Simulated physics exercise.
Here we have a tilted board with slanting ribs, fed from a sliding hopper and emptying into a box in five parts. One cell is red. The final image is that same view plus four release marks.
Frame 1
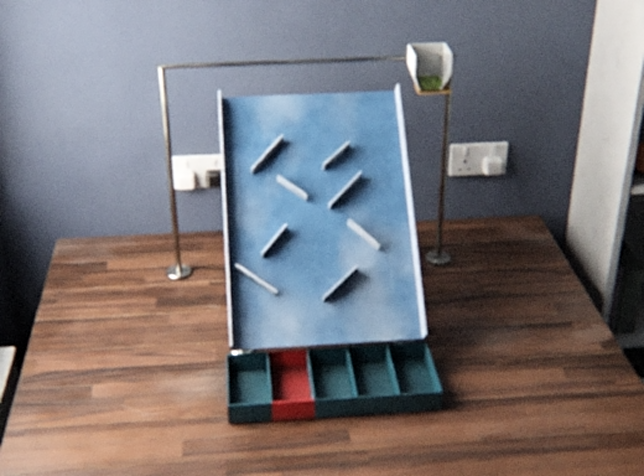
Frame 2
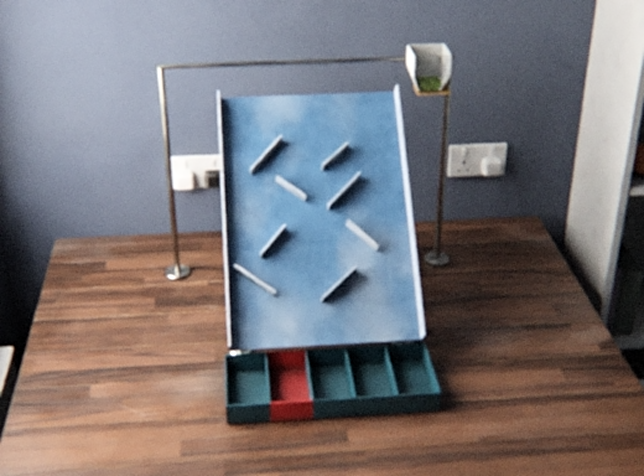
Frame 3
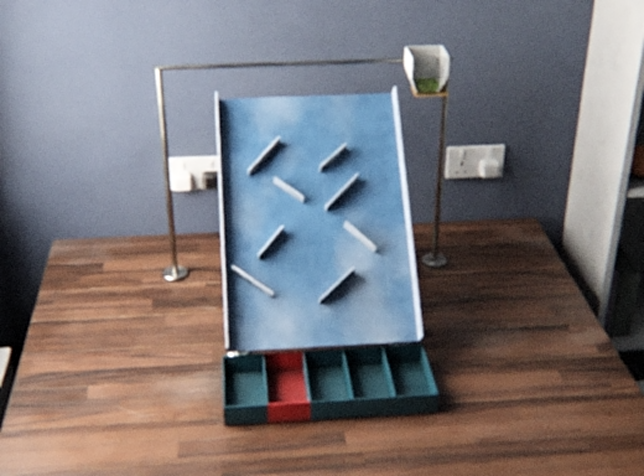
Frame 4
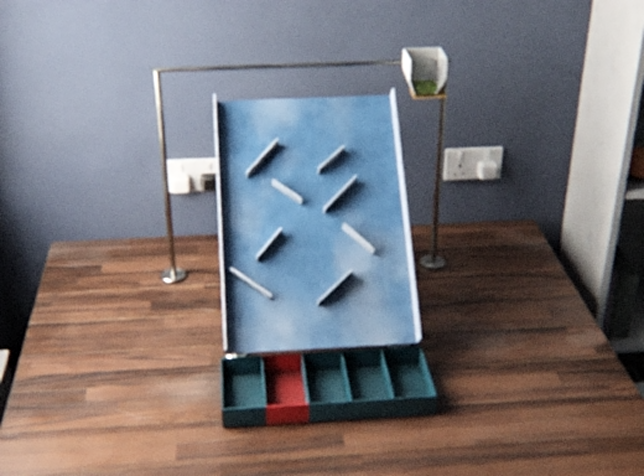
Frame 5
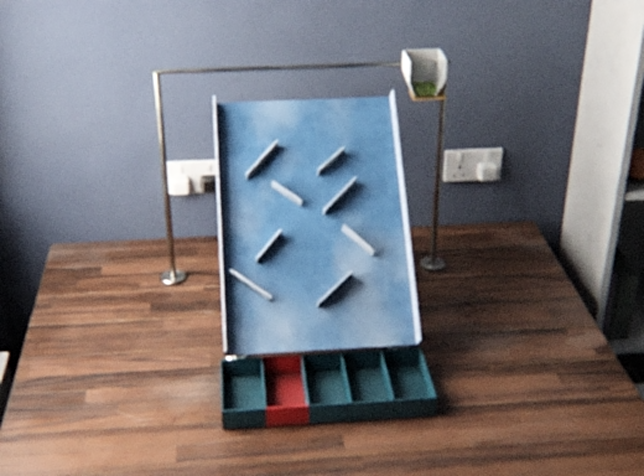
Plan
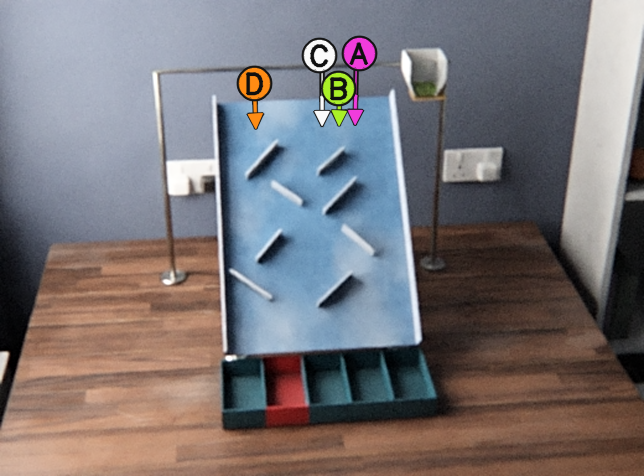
At the start, a tilted blue board with slanting ribs stands on a wooden table, a small hopper holding something green at the upper right and a five-part box with one red cell below. The view shifts very slightly, while the hopper, board and box stay in place, with nothing moving on the board.
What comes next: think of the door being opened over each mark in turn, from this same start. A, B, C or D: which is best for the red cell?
C is best.
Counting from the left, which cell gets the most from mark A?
The fifth from the left.
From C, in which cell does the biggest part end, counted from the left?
The second from the left.
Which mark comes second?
B it is.
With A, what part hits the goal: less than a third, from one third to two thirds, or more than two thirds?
Less than a third.
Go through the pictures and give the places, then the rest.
Hopper at (428, 84), dried peas, door shut, in the first picture.
Ribs (251, 169) to (282, 135), (323, 165) to (348, 142), (277, 176) to (306, 196), in the second picture.
Ribs (326, 206) to (358, 173), (258, 255) to (283, 226), (346, 221) to (376, 248), in the third picture.
Ribs (231, 268) to (271, 295), (318, 301) to (352, 269), in the fourth picture.
Red cell at (287, 415), number 2 of 5 from the left, in the fifth picture.
On the marked copy, mark A meets the board at (355, 119); mark B meets the board at (339, 119); mark C meets the board at (322, 120); mark D meets the board at (255, 123).
Choosing A, about a quarter in the red cell, about two thirds in other cells, a small part outside the box.
Choosing B, about half in the red cell, about half in other cells, a stray few outside the box.
Choosing C, most in the red cell, about a quarter in other cells.
Choosing D, a stray few in the red cell, nearly all in other cells.
